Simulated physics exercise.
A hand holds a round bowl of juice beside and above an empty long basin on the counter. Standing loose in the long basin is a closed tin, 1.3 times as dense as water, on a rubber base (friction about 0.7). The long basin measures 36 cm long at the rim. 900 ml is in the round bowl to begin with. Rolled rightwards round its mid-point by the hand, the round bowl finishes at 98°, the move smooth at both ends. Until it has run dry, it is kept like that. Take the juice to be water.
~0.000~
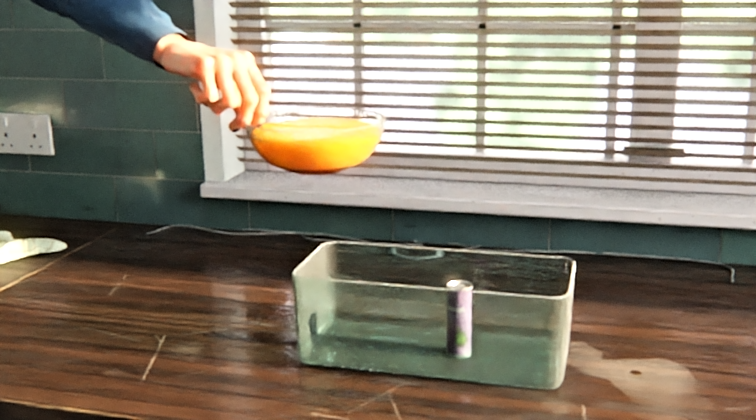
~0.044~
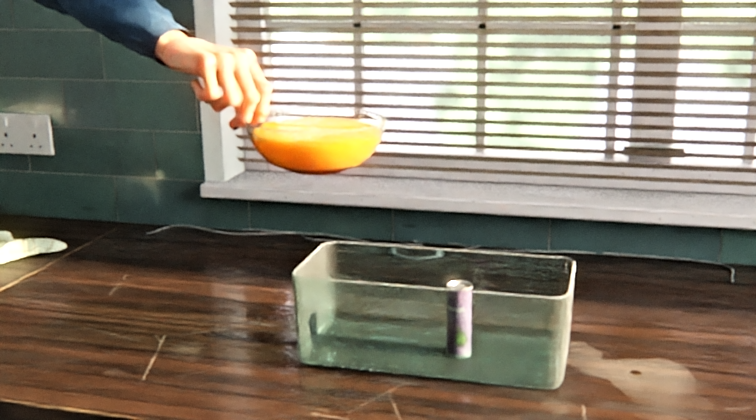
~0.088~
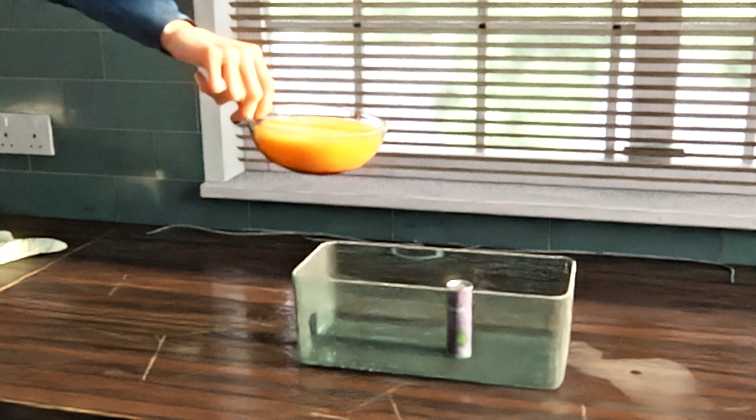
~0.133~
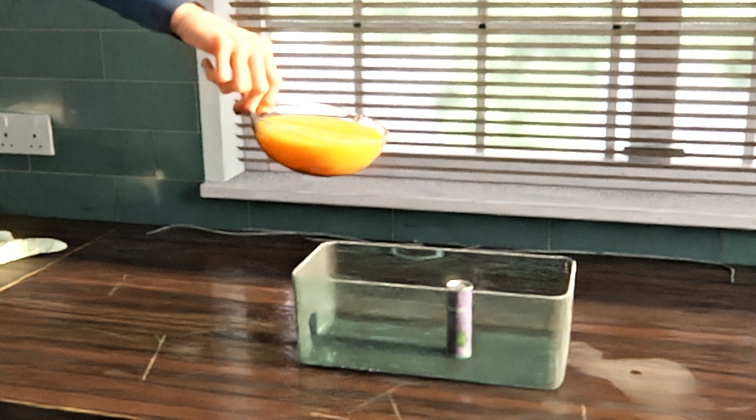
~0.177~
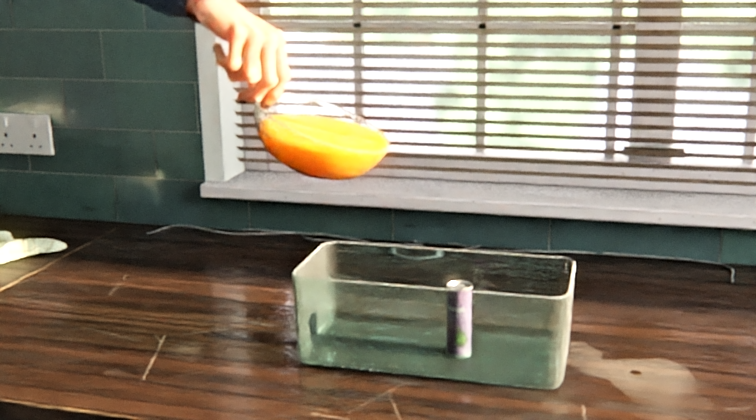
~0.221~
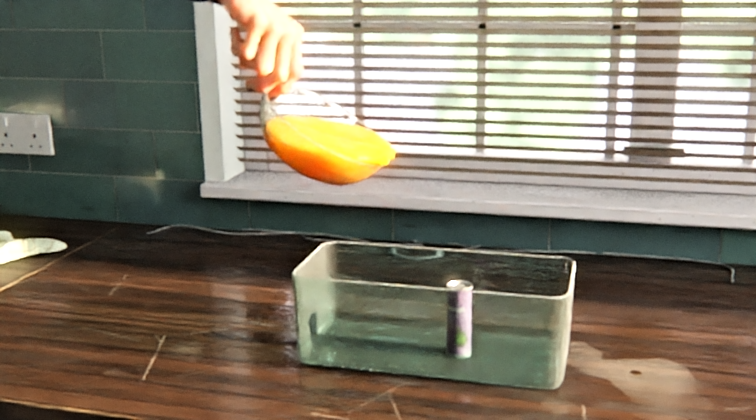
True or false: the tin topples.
True.
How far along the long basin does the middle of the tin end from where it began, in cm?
Looks like roughly 8.0 cm in total.
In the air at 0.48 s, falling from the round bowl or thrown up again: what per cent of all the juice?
Around 50 percent.
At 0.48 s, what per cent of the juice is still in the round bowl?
Roughly 6 per cent.
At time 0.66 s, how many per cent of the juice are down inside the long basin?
Around 96 parts in a hundred.
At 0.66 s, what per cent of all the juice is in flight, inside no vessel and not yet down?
Around 3 per cent of the liquid is in flight.
After 0.48 s the tilt is 92° and 6 per cent is still to pour; the tin stands where it began.
After 0.66 s the tilt is 98° and 0 per cent is still to pour; the tin leans 20°.
After 0.86 s the tilt is 98° and 0 per cent is still to pour; the tin leans 40°.
After 1.07 s the tilt is 98° and 0 per cent is still to pour; the tin lies on its side.
In the end the tin lies on its side.
